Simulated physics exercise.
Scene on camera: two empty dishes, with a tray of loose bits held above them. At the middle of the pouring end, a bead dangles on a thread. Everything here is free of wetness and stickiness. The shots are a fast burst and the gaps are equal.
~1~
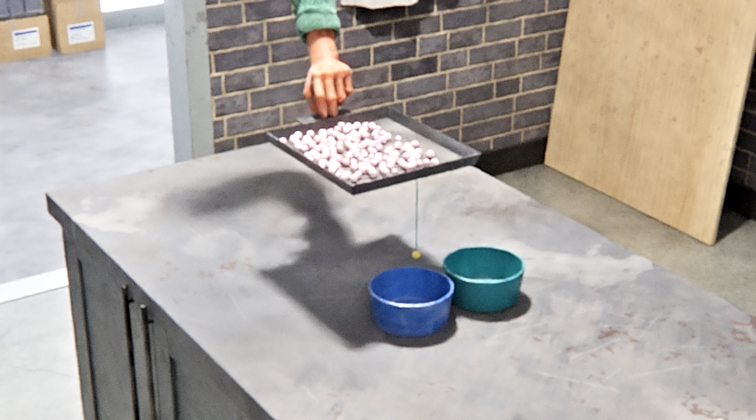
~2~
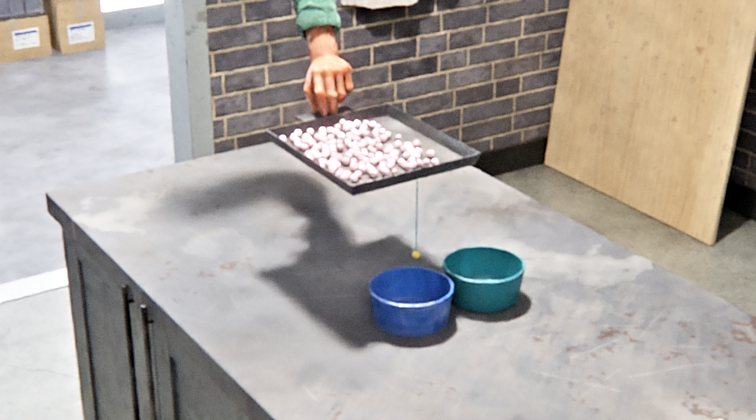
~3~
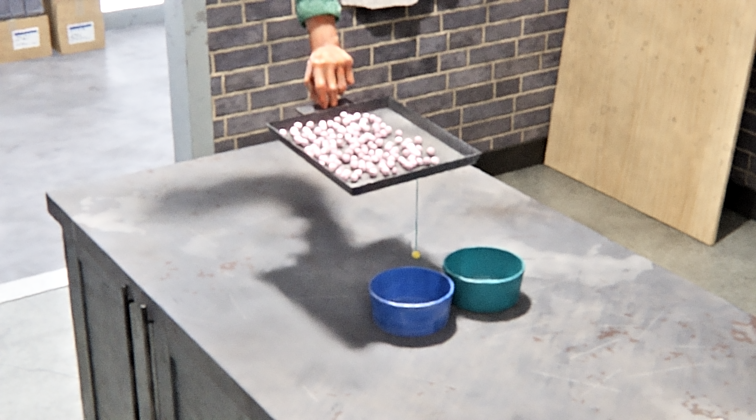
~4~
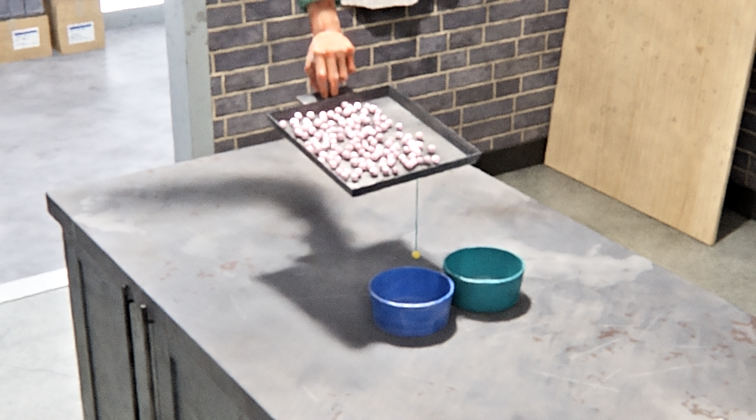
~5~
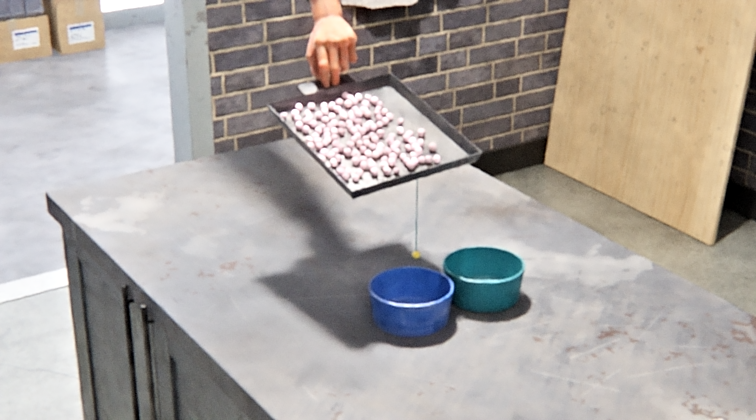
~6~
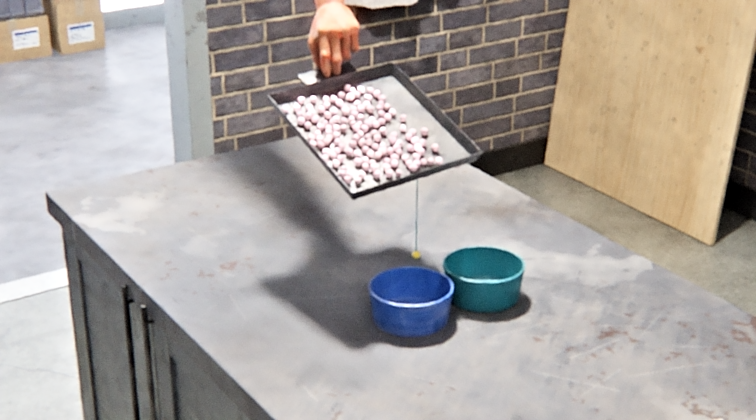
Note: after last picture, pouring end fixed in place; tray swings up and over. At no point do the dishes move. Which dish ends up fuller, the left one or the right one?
More pours into the left one.
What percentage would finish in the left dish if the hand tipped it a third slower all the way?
Around 60 percent.
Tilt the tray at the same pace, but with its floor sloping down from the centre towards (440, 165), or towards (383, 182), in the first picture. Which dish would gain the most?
The first tilt favours the dish to the right, the second the dish to the left.
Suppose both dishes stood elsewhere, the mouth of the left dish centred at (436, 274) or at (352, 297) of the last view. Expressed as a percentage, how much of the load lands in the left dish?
Around 30 and then 50 per cent.
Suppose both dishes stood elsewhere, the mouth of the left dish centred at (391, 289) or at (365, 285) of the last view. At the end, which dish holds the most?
Try 1 - the dish at left; try 2 - the dish at left.
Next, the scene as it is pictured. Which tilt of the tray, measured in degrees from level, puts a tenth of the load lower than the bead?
A tilt of roughly 65°.
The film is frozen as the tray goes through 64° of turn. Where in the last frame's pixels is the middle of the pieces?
The centre of the load shows up near (388, 183) in the last view.
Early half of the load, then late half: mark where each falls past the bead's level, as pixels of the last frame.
The leading part at (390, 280), the rest of it at (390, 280).
Soon, tray tipped steeply; most on the tray; a small part in the left dish; a stray few outside both; about a quarter in the air.
A while on, tray tipped past a quarter turn; a stray few on the tray; about half in the left dish; a stray few in the right dish; about a quarter outside both; a small part in the air.
Towards the end, tray tipped past a quarter turn; about two thirds in the left dish; a stray few in the right dish; about a third outside both.
Finally, tray tipped past a quarter turn; about two thirds in the left dish; a stray few in the right dish; about a third outside both.
